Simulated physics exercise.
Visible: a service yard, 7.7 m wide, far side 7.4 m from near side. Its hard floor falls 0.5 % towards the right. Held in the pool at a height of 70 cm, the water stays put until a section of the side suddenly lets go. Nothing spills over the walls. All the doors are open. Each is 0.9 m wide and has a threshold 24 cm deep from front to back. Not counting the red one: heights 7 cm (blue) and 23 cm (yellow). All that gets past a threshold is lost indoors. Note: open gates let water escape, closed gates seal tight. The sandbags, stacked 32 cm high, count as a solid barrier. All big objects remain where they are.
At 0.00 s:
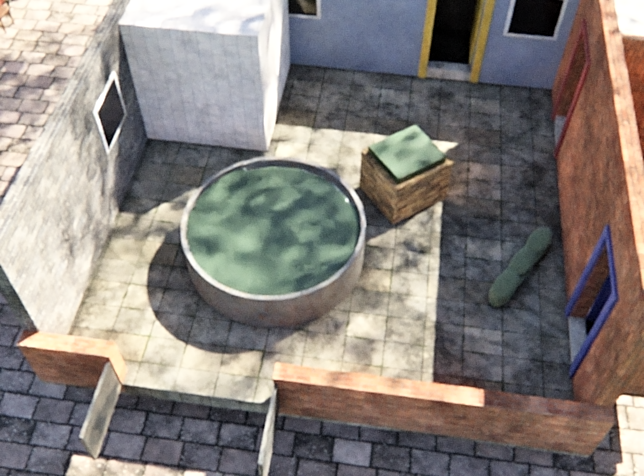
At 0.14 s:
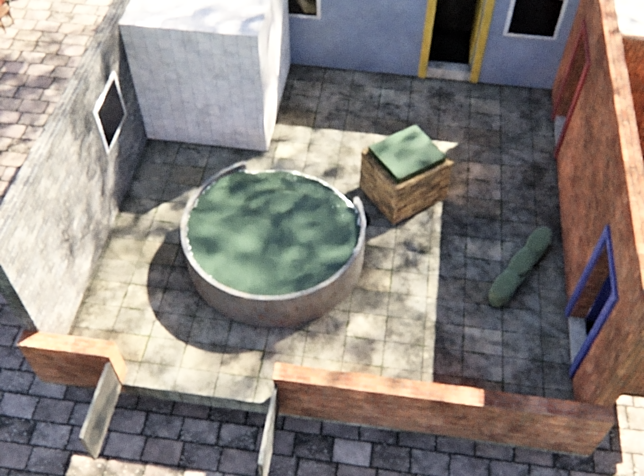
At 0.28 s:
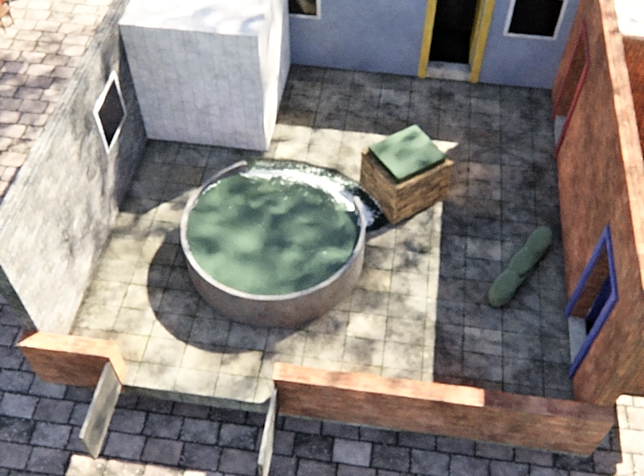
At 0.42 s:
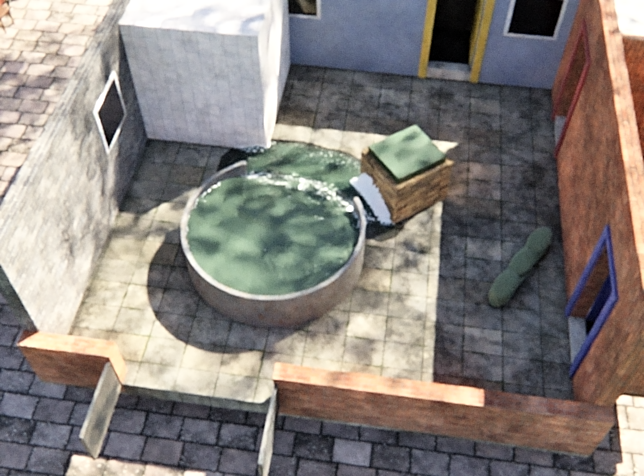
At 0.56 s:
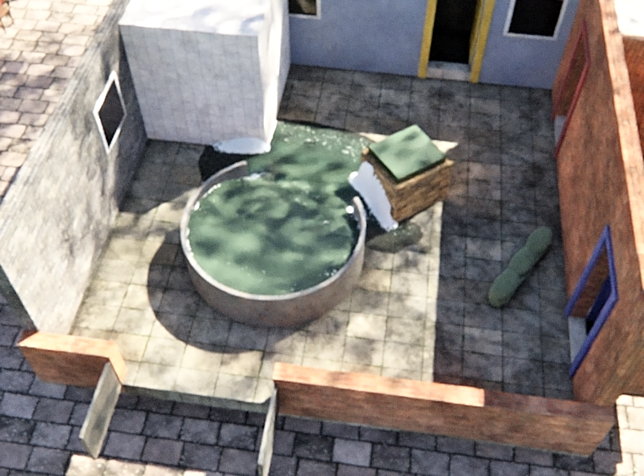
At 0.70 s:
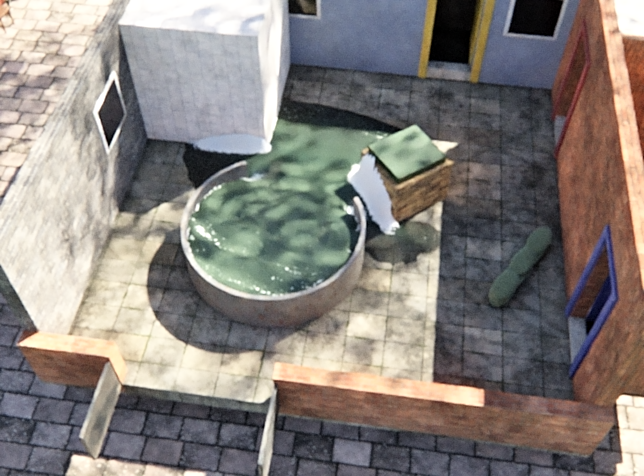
The clip opens on a walled, paved yard with a round pool of still green water beside a crate with a green top. The pool's far rim opens and water pours out through the gap, then spreads across the paving between the white block and the crate, reaching around both.
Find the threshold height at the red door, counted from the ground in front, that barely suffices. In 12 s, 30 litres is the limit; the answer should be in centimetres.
It barely suffices at around 23 cm.
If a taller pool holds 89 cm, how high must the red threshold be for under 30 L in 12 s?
A step of about 30 cm does it.
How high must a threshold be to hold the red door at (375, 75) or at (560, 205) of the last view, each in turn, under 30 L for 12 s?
Minimums: Roughly 31 cm and 12.5 cm.
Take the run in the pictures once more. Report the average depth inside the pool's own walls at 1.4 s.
The mean depth is roughly 44 cm.
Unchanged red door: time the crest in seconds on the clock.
Approximately 4.5 s.
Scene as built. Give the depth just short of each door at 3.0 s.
Lab note, cm: Blue 0; yellow 23; red 7.
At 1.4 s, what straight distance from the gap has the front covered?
Distance from gap: Approx. 4.4 m.
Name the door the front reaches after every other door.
It would be the blue door.
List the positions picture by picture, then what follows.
The pool at (274, 226) is whole and still, 70 cm deep; the red door at (569, 97) is dry, in the first picture.
The gap is on the far side, the front 0.3 m out at a hidden place; the back of the pool holds 70 cm, in the second picture.
Water pours out on the far side and has run 0.7 m, to a hidden place; about 11 cm deep outside, 70 cm at the back, in the third picture.
The front is at (272, 142), 1.2 m from the gap on the far side; 3.3 m2 of floor is wet, 70 cm left at the back, in the fourth picture.
The gap is on the far side, the front 1.8 m out at (278, 121); the back of the pool holds 70 cm, in the fifth picture.
The front is at (282, 102), 2.3 m from the gap on the far side; 6.7 m2 of floor is wet, 68 cm left at the back; the red door at (569, 97), 4.9 m from the gap, is still 2.9 m from the nearest water, in the sixth picture.
After 1.4 s water covers 35 % of the floor, deepest (48 cm) near (360, 195); it has not reached the red door.
After 3.0 s water covers 60 % of the floor, deepest (42 cm) near (292, 64); 7 cm at the red door, 0 litres in over its 14 cm threshold.
After 12.0 s water covers 100 % of the floor, deepest (16 cm) near (568, 429); 10 cm at the red door, 167 litres in over its 14 cm threshold.
At the red door as built, the water arrived by 3.0 s and peaked near 28 cm at 4.6 s.
Run again over the same 12 s with other heights there, 62 litres in over 19.5 cm, 8 litres over 26.5 cm. The limit of 30 litres is kept from about 23 cm up.
